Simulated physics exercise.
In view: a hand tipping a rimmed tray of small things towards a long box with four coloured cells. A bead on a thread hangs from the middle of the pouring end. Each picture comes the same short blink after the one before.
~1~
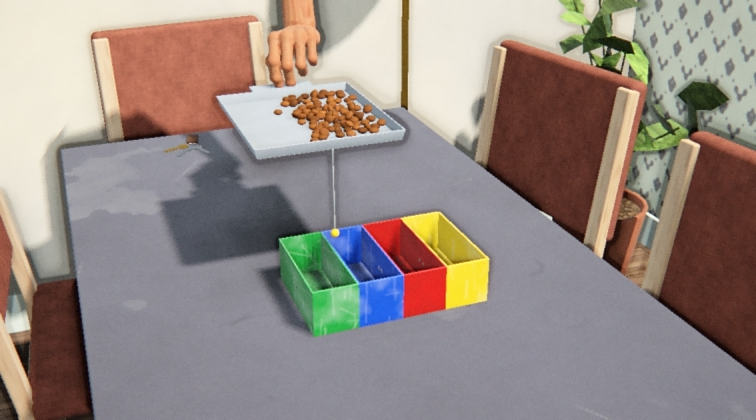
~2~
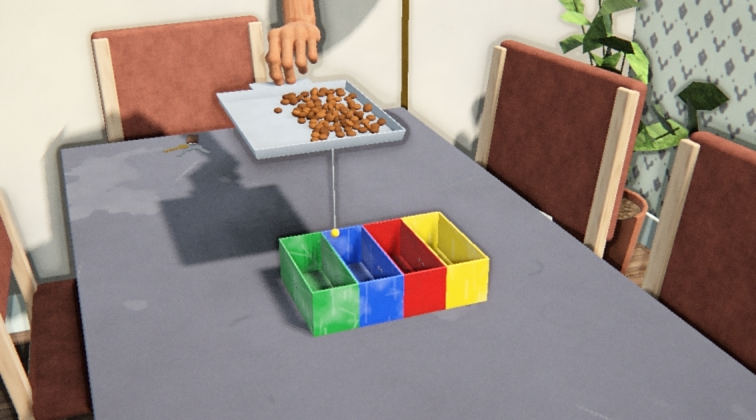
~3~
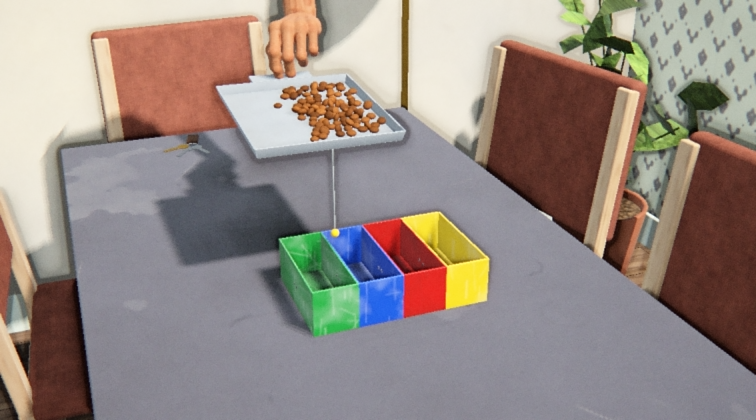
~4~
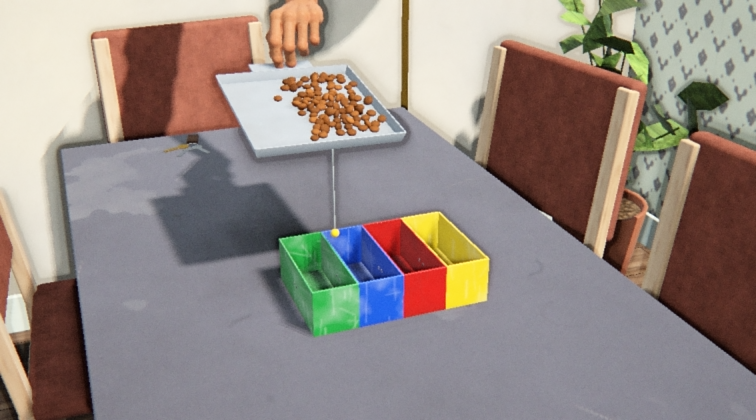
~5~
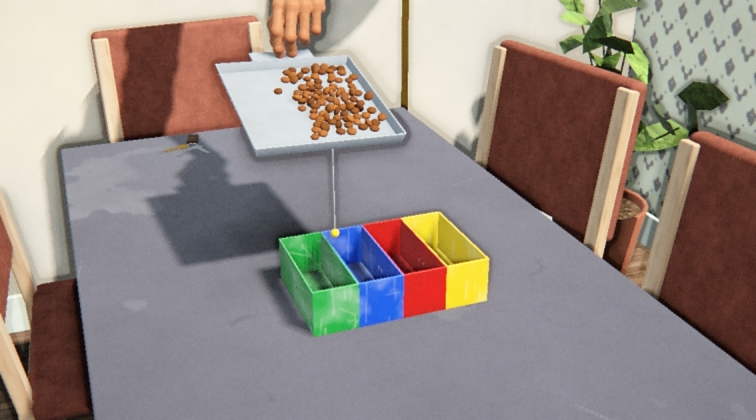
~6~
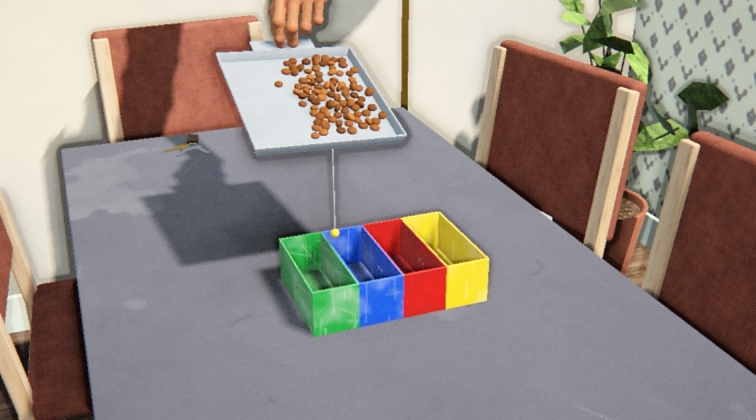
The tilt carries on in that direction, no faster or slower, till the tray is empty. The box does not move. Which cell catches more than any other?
Most goes to the red cell.
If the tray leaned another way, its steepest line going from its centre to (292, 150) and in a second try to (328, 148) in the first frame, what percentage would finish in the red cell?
First some 0, then 20 per cent.
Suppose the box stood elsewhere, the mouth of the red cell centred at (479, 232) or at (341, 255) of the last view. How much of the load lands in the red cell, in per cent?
In turn 0 and 20 in a hundred.
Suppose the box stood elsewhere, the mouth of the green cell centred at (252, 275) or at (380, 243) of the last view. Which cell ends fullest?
One: Yellow. Two: That green cell.
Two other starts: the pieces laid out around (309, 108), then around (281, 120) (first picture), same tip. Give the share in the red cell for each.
Roughly 30 per cent, and 30 per cent.
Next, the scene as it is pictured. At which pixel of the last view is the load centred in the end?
Around (395, 285).
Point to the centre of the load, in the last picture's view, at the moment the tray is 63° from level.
Around (371, 135).
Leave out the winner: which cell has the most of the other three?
The runner-up: The blue cell.
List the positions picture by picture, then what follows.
The first frame shows corners of the pouring end at (257, 148) and (402, 129), level; middle of the load at (330, 114), bits of dog kibble; bead on its thread at (335, 233); green cell at (336, 306); blue cell at (381, 297); red cell at (425, 288); yellow cell at (467, 280).
The second frame shows corners of the pouring end at (257, 148) and (402, 129), level; middle of the load at (330, 113).
The third frame shows corners of the pouring end at (257, 148) and (402, 130), tipped barely, lowest at the right corner; middle of the load at (330, 110).
The fourth frame shows corners of the pouring end at (258, 147) and (402, 131), tipped a little, lowest at the right corner; middle of the load at (330, 104).
The fifth frame shows corners of the pouring end at (258, 147) and (403, 132), tipped a little, lowest at the right corner; middle of the load at (331, 99).
The sixth frame shows corners of the pouring end at (258, 147) and (403, 133), tipped clearly, lowest at the right corner; middle of the load at (331, 94); green cell at (336, 306); blue cell at (381, 297); red cell at (425, 288); yellow cell at (467, 280).
Soon after the last picture, tray tipped steeply; most on the tray; a stray few in the red cell; about a quarter falling or outside the box.
A little later, tray tipped past a quarter turn; a stray few on the tray; about half in the red cell; about a quarter in the blue cell; a small part in the yellow cell; a small part in the green cell; a small part falling or outside the box.
Later still, tray tipped past a quarter turn; about half in the red cell; about a third in the blue cell; a small part in the green cell; a small part in the yellow cell.
At rest, tray tipped past a quarter turn; about half in the red cell; about a third in the blue cell; a small part in the green cell; a small part in the yellow cell.
